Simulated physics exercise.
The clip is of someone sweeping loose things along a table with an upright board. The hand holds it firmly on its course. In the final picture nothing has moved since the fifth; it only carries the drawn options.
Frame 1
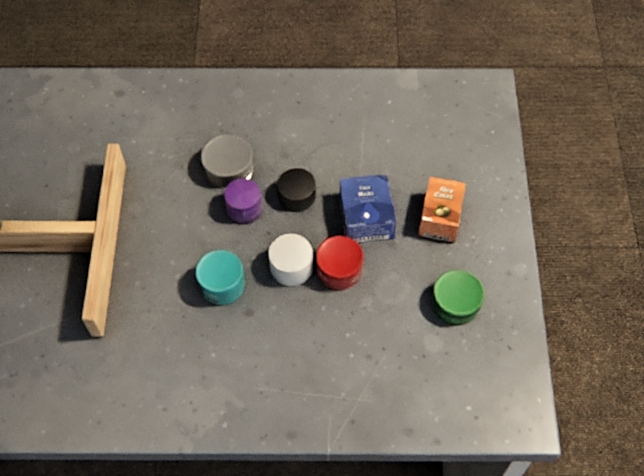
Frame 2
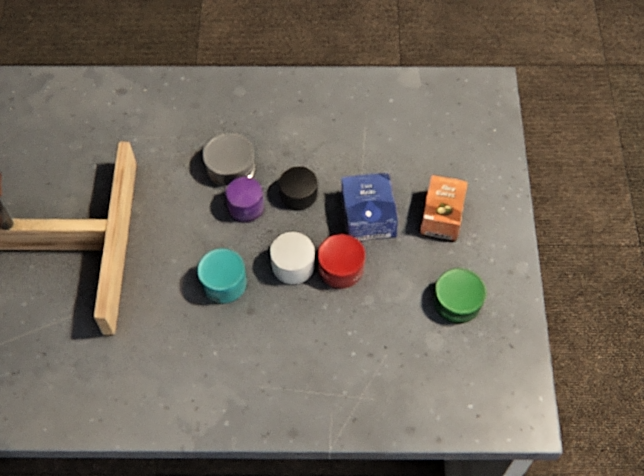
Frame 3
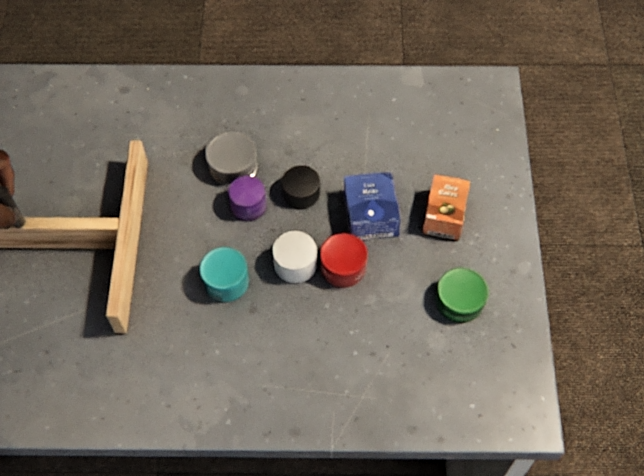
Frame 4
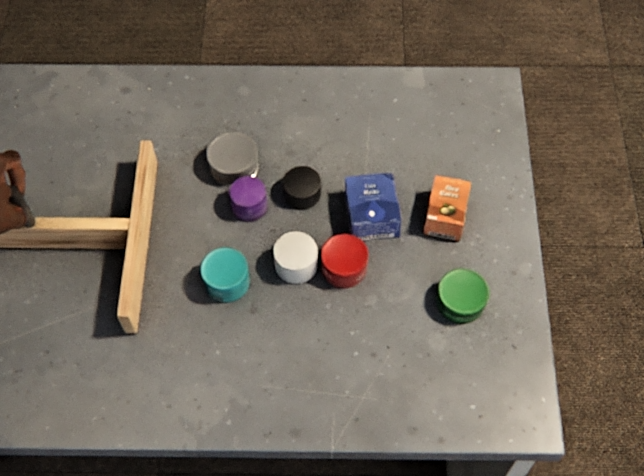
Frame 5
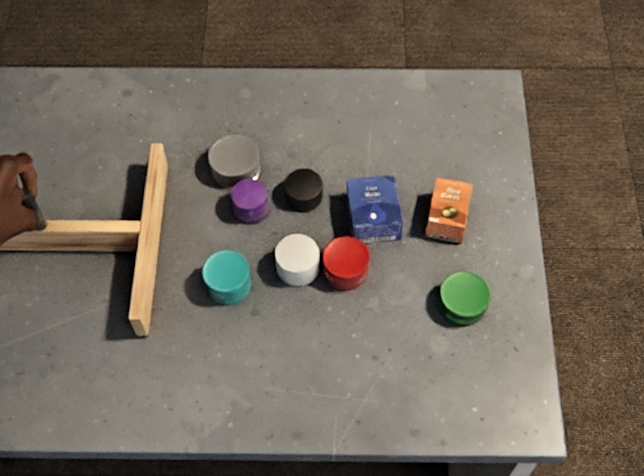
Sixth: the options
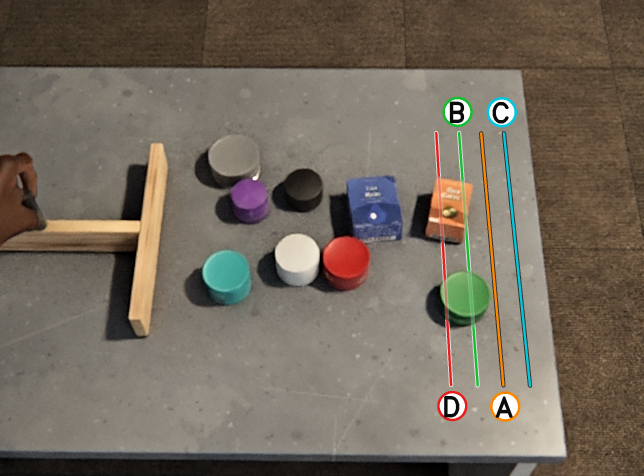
On a grey table, a hand slides an upright wooden board right toward scattered tubs and boxes.
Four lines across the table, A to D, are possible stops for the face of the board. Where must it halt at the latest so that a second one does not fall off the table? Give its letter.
No second one falls up to B.
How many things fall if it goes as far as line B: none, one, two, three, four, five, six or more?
In all, one.
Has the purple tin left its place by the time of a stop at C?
Yes.
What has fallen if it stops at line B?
It is the orange packet.
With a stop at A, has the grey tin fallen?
By then, no.
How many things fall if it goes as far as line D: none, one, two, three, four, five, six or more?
One.
On the marked copy, A at (491, 250); B at (468, 249); C at (516, 250); D at (443, 249).
Following B. Soon after the start, board (261, 227); grey tin (298, 161); turquoise tub (290, 279).
Later, board (375, 228); orange packet (486, 208); green tub (473, 303).
In the end, board (467, 229); orange packet over the edge; blue box (530, 208); one fallen.
As for the rest, A drops three; C drops four; D is within the limit but short.
